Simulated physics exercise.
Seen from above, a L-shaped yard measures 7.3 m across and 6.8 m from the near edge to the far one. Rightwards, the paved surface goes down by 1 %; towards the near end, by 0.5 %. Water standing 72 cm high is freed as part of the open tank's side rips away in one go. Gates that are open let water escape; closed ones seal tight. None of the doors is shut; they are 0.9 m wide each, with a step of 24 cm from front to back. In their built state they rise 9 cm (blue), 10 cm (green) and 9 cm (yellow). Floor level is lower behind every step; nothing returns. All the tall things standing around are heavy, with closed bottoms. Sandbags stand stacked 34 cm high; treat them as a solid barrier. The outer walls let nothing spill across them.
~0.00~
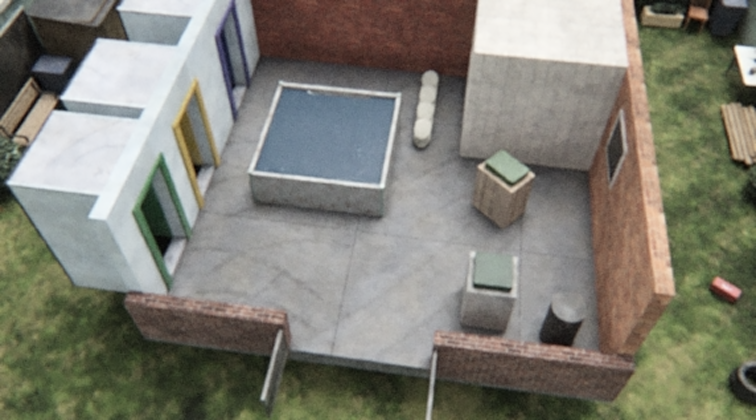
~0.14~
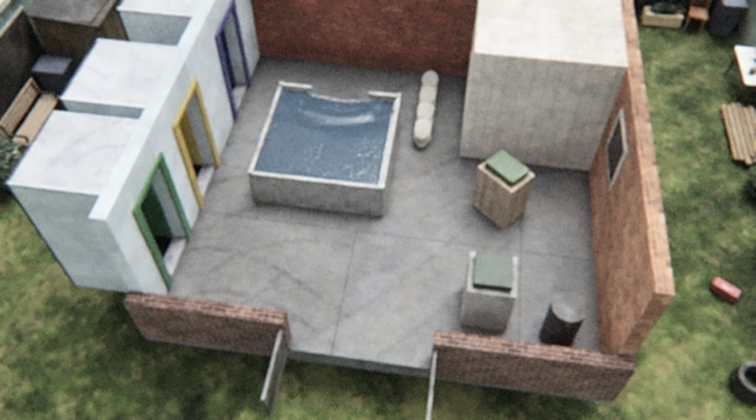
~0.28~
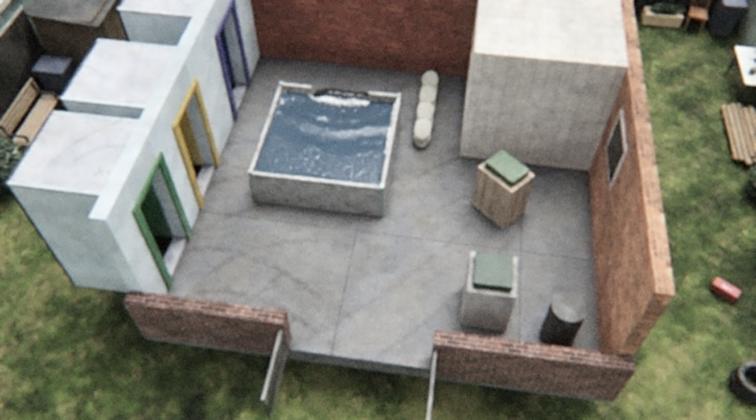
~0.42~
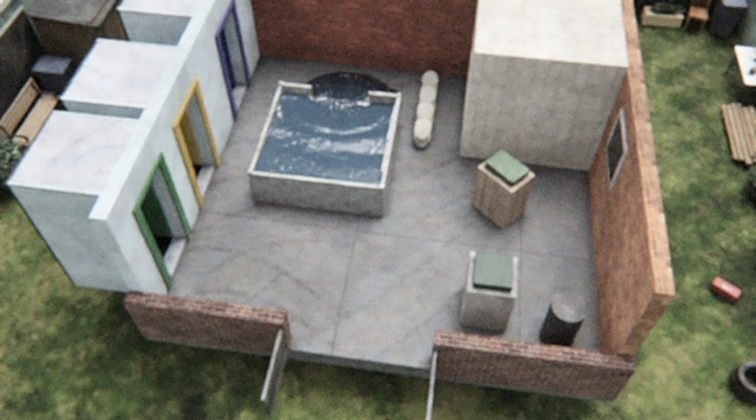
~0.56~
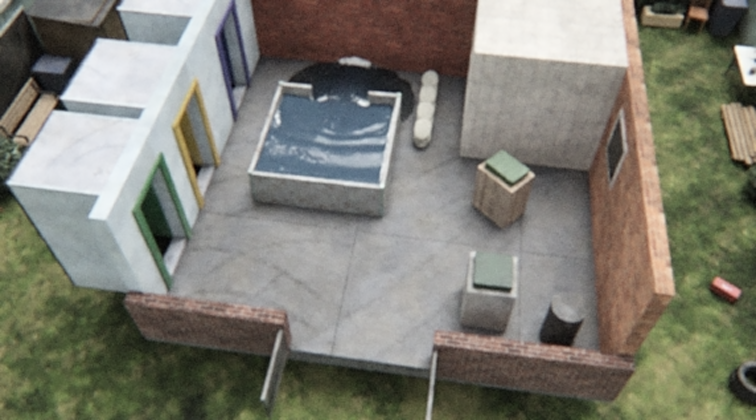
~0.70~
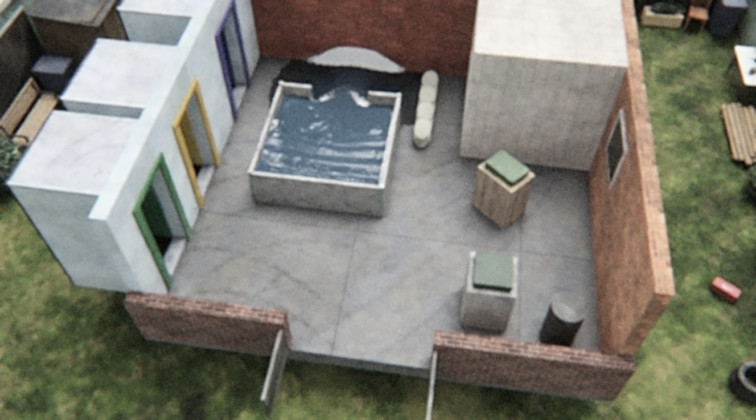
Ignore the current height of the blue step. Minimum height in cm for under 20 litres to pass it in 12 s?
I would say 13.5 cm.
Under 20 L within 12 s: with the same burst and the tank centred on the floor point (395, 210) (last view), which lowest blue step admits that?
At least some 17 centimetres tall.
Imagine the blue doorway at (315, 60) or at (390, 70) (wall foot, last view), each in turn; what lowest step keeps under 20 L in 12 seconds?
Minimums: Roughly 32 cm and 35 cm.
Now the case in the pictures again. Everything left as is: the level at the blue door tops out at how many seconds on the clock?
The level tops out around 3.0 s.
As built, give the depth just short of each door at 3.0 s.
Lab note, cm: Blue 16; green 0; yellow 4.
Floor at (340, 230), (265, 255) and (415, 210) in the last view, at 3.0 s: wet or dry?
Untouched; untouched; awash.
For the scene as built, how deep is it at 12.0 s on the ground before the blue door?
7.0 cm.
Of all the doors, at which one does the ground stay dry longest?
The green door comes last.
After 1.4 s water covers 15 % of the floor, deepest (48 cm) near (353, 69); 1 cm at the blue door, 0 litres in over its 9 cm step.
After 3.0 s water covers 35 % of the floor, deepest (38 cm) near (465, 81); 16 cm at the blue door, 9 litres in over its 9 cm step.
After 12.0 s water covers 95 % of the floor, deepest (17 cm) near (592, 299); 7 cm at the blue door, 71 litres in over its 9 cm step.
At the blue door as built, the water arrived by 1.4 s and peaked near 16 cm at 3.0 s.
Run again over the same 12 s with other heights there, 36 litres in over 11.5 cm, 9 litres over 15.5 cm. The limit of 20 litres is kept from about 13.5 cm up.
